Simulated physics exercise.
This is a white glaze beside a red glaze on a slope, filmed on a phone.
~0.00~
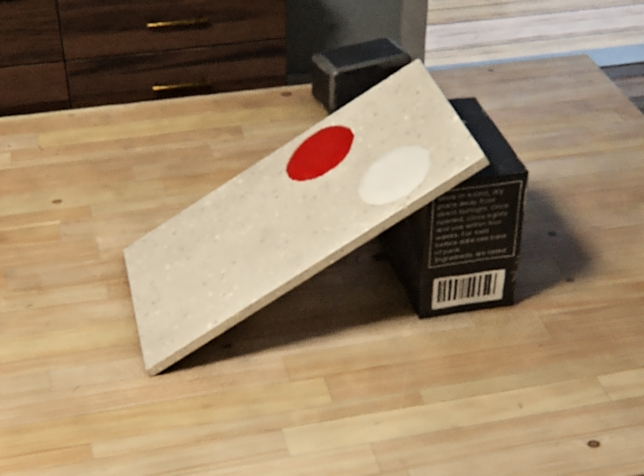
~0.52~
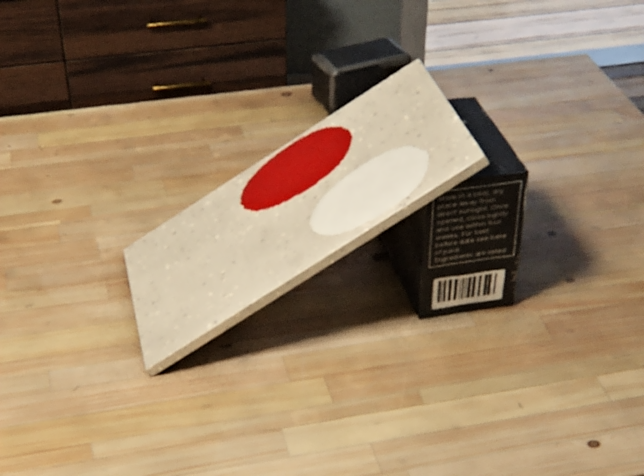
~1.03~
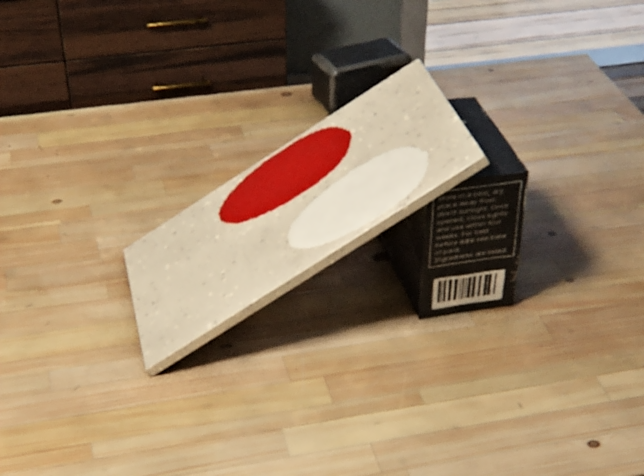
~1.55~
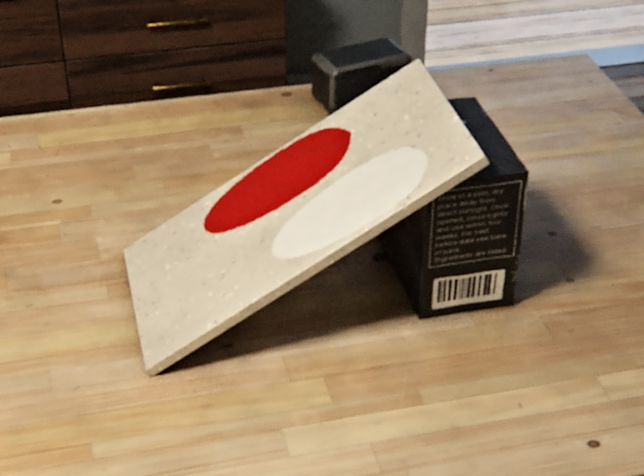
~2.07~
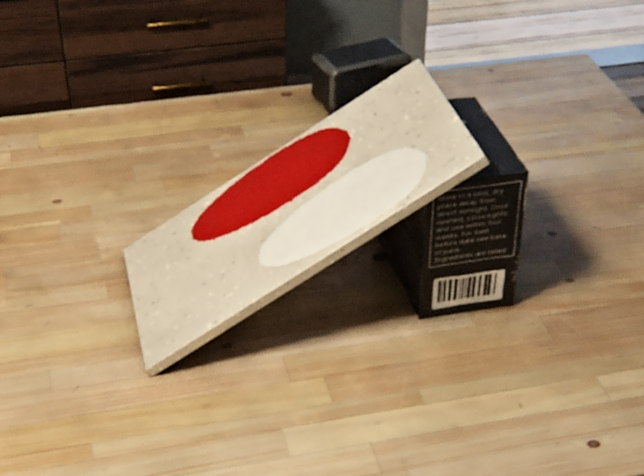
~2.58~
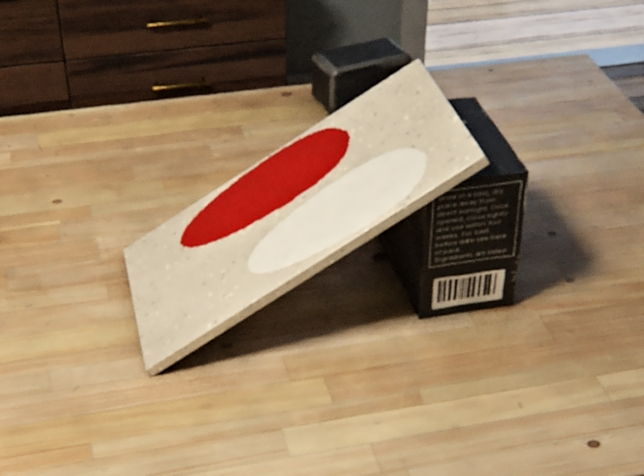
Red and white glaze patches stretching side by side down a pale sloped tile propped on a black box, gradually slowing.
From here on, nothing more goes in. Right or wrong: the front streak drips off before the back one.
Wrong, the back one is first.
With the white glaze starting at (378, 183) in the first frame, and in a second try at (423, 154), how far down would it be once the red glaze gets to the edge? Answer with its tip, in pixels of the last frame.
Tip, last view - start 1: (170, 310), start 2: (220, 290).
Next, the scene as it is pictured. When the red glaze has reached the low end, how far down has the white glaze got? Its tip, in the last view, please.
(199, 297), roughly.
By 4.0 s, the white glaze is three quarters of the way down; the red glaze is close to the edge.
By 6.1 s, the white glaze is three quarters of the way down; the red glaze is at the low edge.
